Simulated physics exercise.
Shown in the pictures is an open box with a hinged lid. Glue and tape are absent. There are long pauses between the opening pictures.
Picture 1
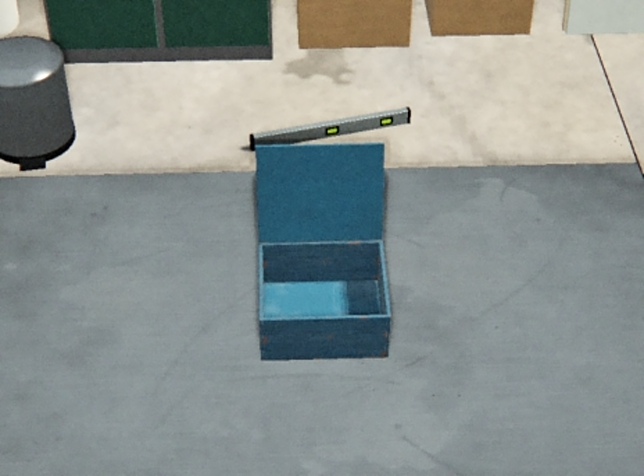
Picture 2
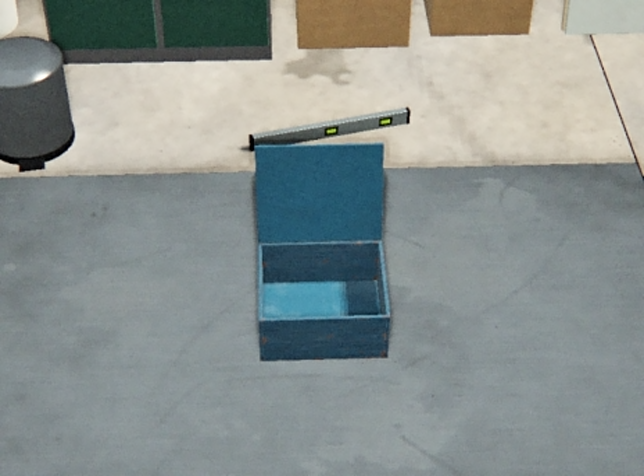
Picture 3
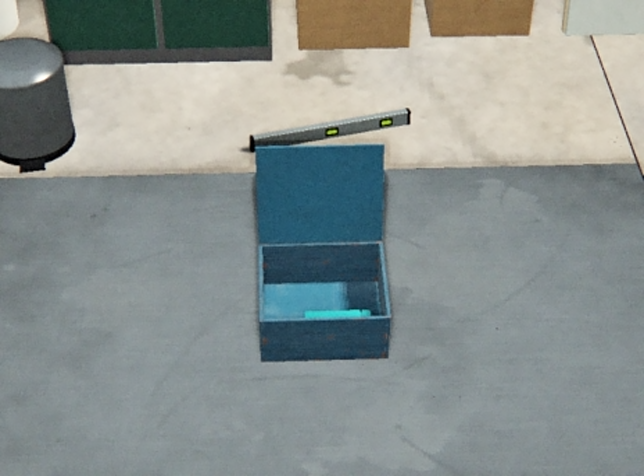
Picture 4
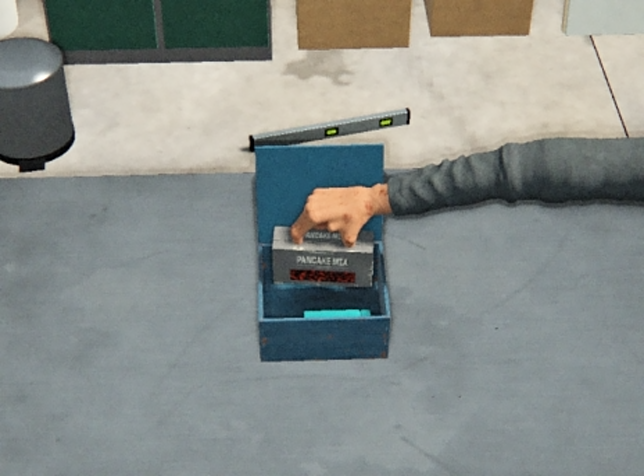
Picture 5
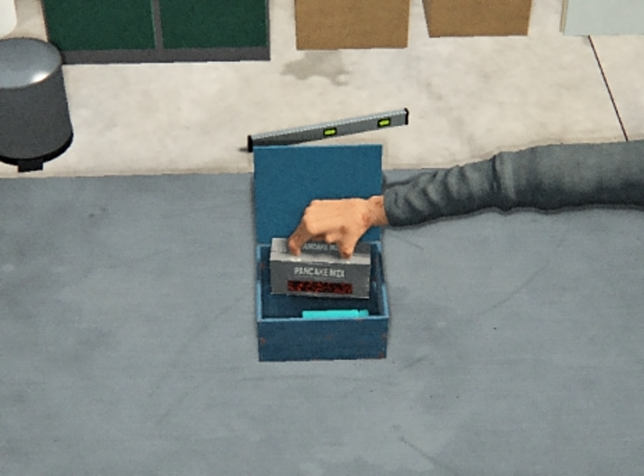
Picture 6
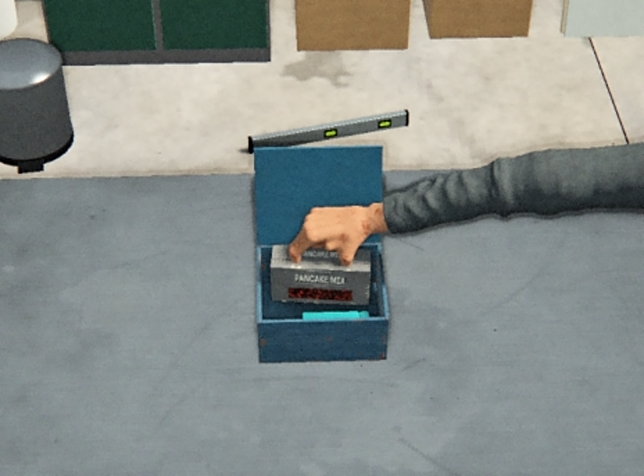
A hand lowers a grey packet into an open blue box holding a turquoise object.
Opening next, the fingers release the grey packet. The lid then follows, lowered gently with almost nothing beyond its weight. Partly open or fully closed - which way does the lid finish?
Fully closed.
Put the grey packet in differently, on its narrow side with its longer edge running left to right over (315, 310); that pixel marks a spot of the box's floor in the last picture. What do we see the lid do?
The lid settles shut this time.
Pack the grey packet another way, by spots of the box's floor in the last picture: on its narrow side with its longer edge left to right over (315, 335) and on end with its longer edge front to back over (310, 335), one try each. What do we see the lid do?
Try one: Lid goes down; try two: Lid stays raised.
Then, 0.80 s on from there, lid starting down; grey packet shifted a little near (324, 294); turquoise shaker shifted a little.
Then, 1.50 s on from there, lid 66° above the rim; grey packet shifted a little near (324, 294); turquoise shaker shifted a little.
Then, 1.80 s on from there, lid 34° above the rim; grey packet shifted a little near (324, 294); turquoise shaker shifted a little.
Then, 2.00 s on from there, lid 7° above the rim; grey packet shifted a little near (324, 294); turquoise shaker shifted a little.
In the end, lid shut; moved from the start, grey packet; turquoise shaker unmoved. At the end, from the last picture's camera, grey packet near (324, 294).
